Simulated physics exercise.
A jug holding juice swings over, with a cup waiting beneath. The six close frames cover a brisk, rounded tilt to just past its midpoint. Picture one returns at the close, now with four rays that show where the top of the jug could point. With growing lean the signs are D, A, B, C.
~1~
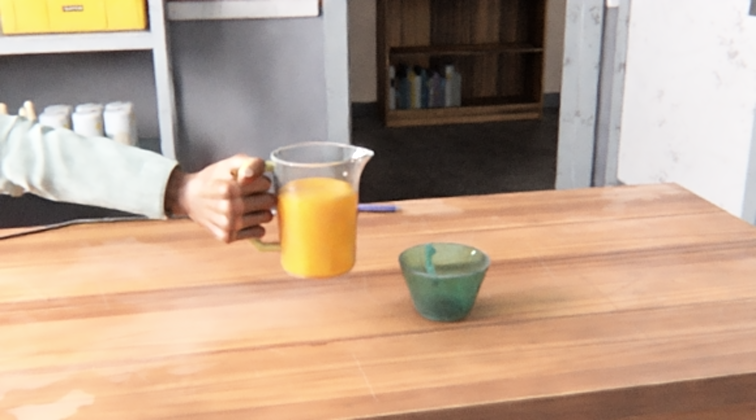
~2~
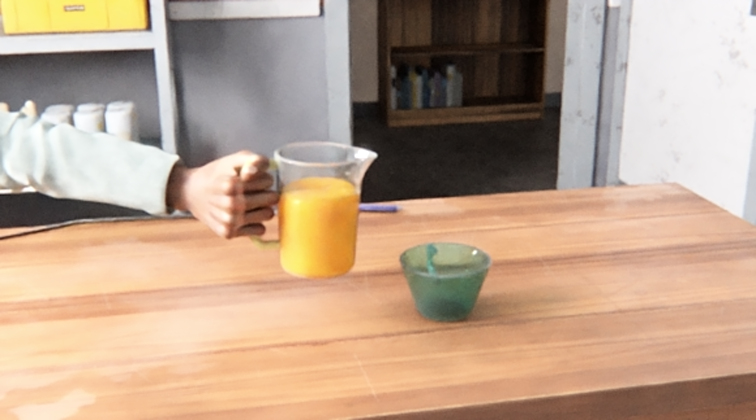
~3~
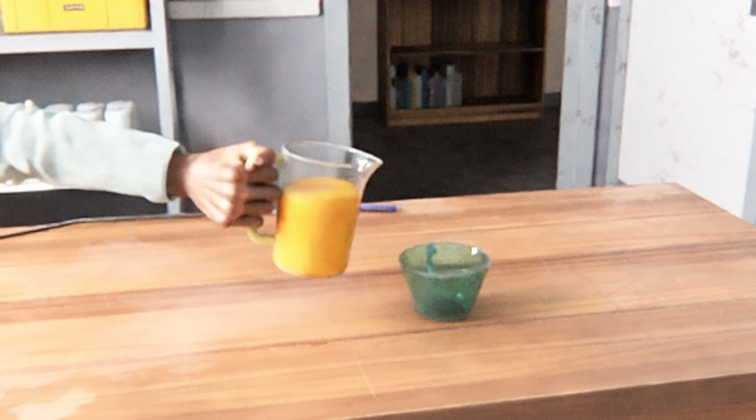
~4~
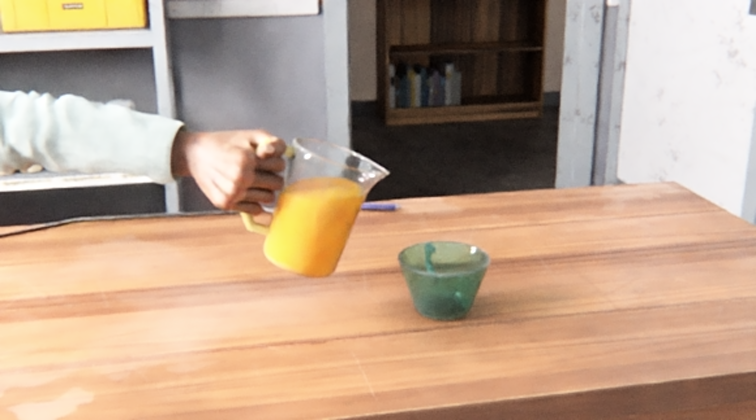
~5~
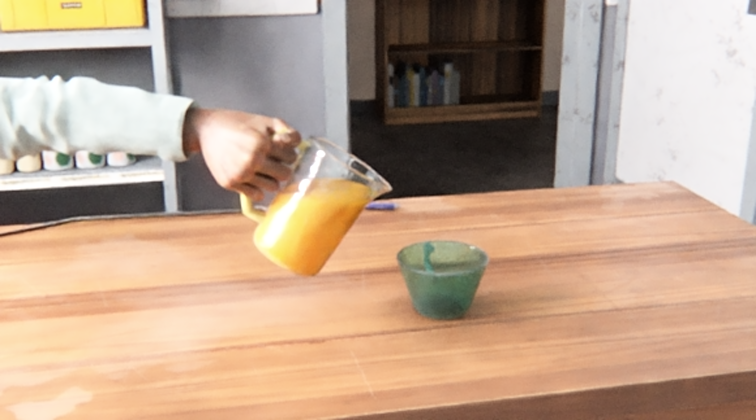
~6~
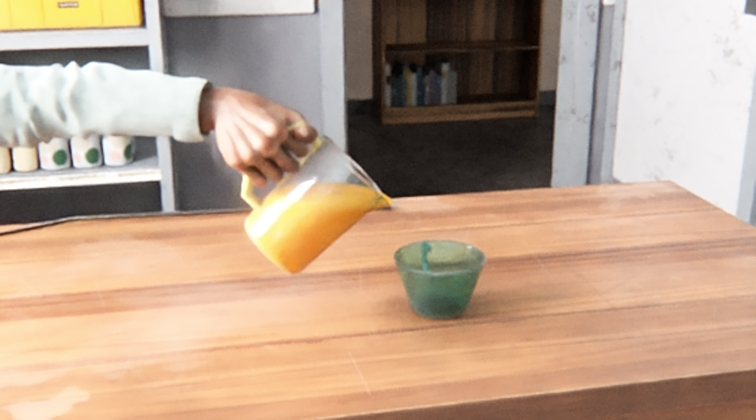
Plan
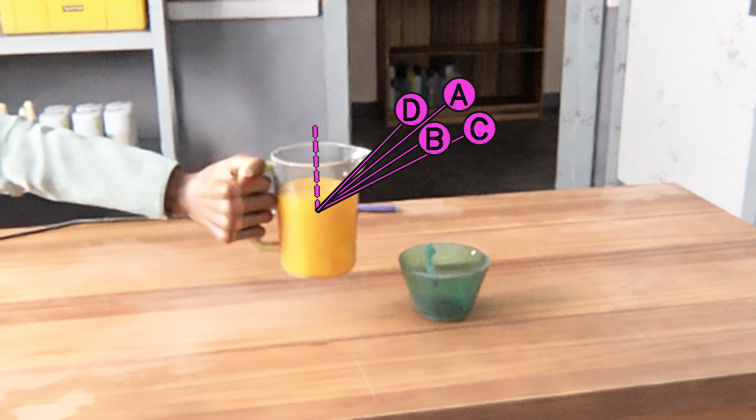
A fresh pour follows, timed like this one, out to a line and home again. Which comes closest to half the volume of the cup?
C is best.
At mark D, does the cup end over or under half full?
Under.
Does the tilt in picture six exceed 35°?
Yes.
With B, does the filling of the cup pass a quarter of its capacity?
Yes.
On the marked copy, A at (445, 104); B at (417, 144); C at (464, 135); D at (401, 124).
With A, the cup ends with about 19 % of what it can hold.
With B, the cup ends with about 33 % of what it can hold.
With C, the cup ends with about 51 % of what it can hold.
With D, the cup ends with about 9 % of what it can hold.
